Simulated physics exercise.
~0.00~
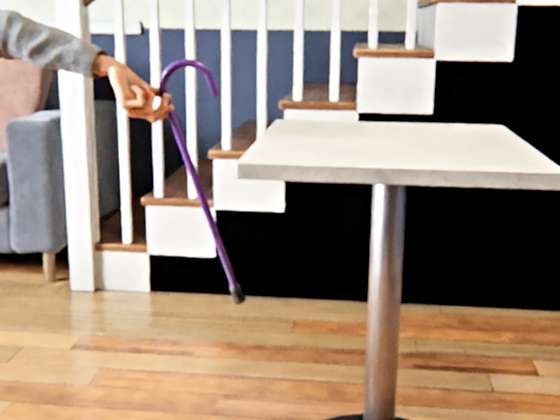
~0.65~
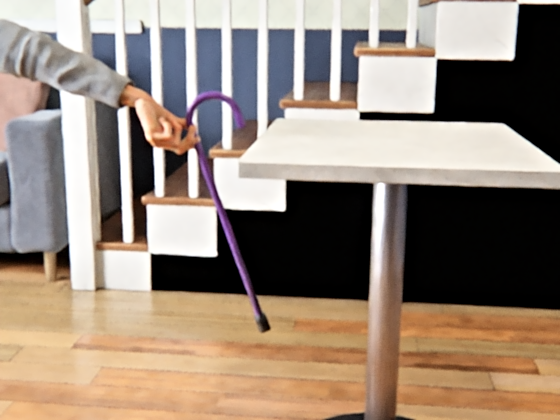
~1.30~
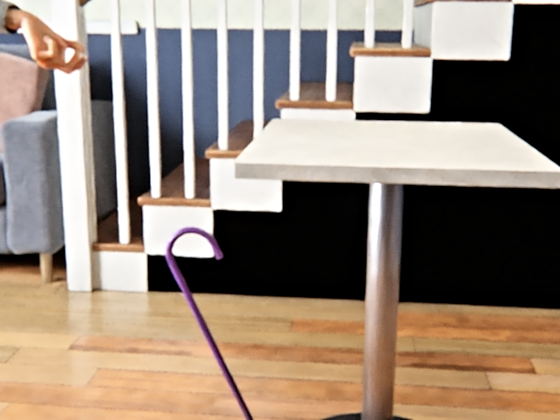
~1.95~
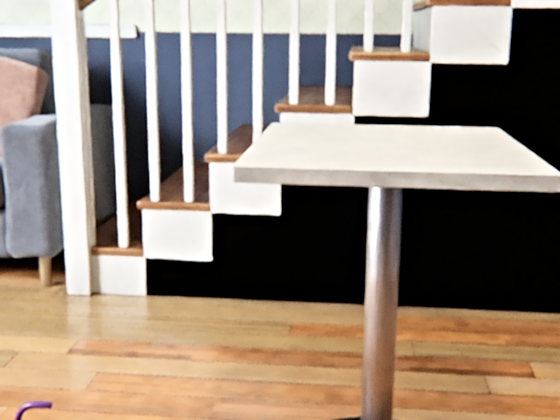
A purple cane with a curved handle is held out by a hand in a grey sleeve reaching in from the left, in a home seen from a slightly swaying hand-held camera. A pale square table on a metal post stands at the right, before a white-railed staircase, with a grey armchair at the left edge and wooden flooring below. The hand carries the cane right and a little down, bringing its hook near the table's edge. It then lets go and draws back left as the cane drops. Finally, only the purple hook shows at the bottom left, the cane having fallen low while the table stays put.
